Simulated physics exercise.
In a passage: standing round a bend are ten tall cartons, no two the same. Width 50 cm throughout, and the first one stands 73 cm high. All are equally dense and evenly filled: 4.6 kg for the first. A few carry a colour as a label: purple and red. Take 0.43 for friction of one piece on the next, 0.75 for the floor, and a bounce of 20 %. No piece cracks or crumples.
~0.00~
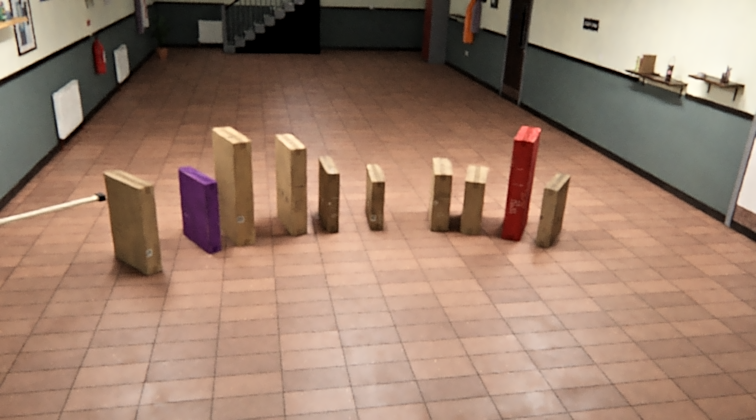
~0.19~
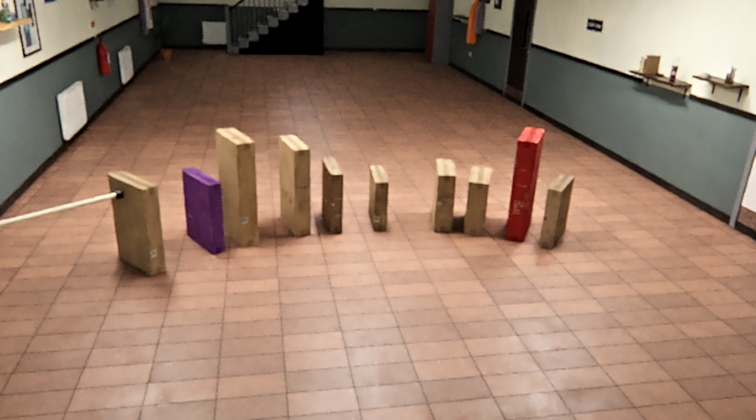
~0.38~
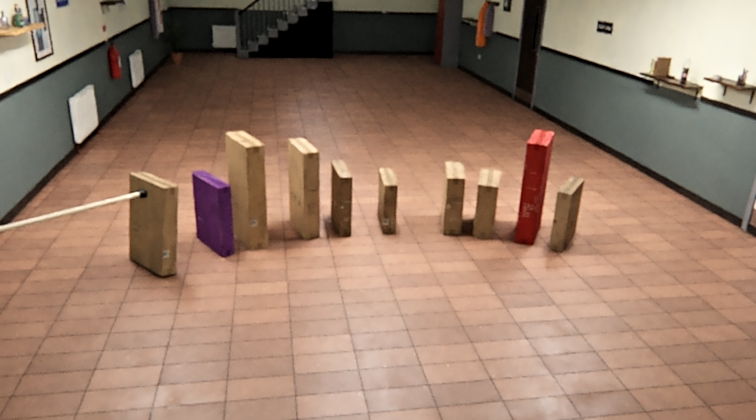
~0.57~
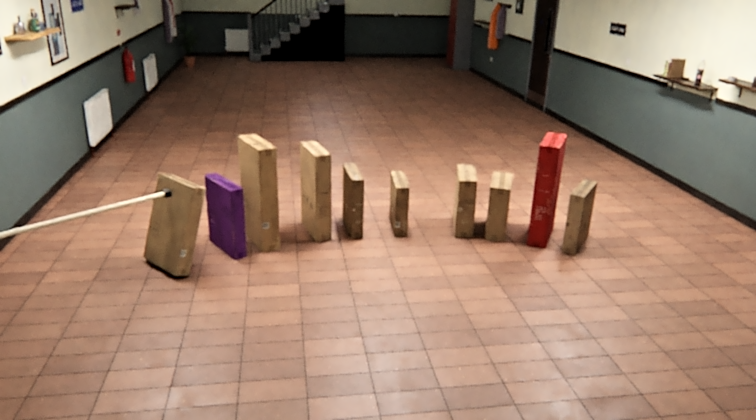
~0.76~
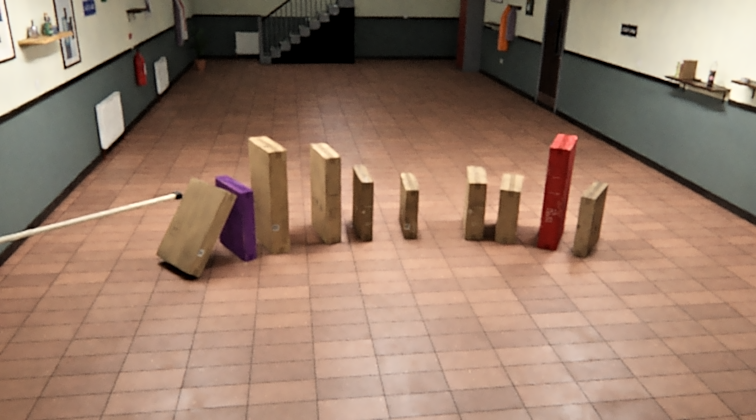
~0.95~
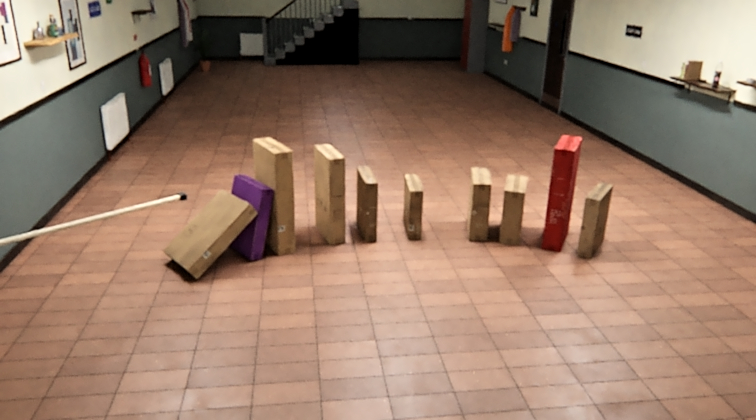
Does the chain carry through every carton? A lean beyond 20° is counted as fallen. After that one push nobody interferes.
No, some stay up.
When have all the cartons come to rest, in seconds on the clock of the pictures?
Near 4.5 s.
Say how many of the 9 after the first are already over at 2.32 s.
At that moment 5.
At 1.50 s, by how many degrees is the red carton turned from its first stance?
Roughly 0°.
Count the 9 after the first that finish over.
The count is 5.
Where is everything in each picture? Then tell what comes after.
In the first picture (each place is the centre of the face we see best; the camera pans a little), pole end (102, 199) 14 cm from the first carton; purple carton (193, 211); red carton (517, 192); the others all in place.
The second picture shows pole end (120, 196) 34 mm from the first carton; purple carton (197, 212).
The third picture shows pole end (144, 195) pushing; purple carton (207, 215); the others all in place.
The fourth picture shows pole end (168, 195) pushing; purple carton (219, 217); the others all in place.
The fifth picture shows pole end (179, 197) stopped; purple carton (230, 219); the others all in place.
The sixth picture shows pole end (184, 198) stopped; red carton (557, 202); one has shifted.
By 1.50 s, 2 of the 9 other cartons over; purple carton tilted 35°.
By 1.94 s, 4 of the 9 other cartons over; purple carton tilted 57°.
By 2.32 s, 5 of the 9 other cartons over; purple carton tilted 63°.
When it is over (4.8 s), 5 of the 9 other cartons over; purple carton tilted 61°; red carton unmoved. Four left standing. In pixels of the last frame, middles, purple carton near (272, 222), red carton near (562, 193).
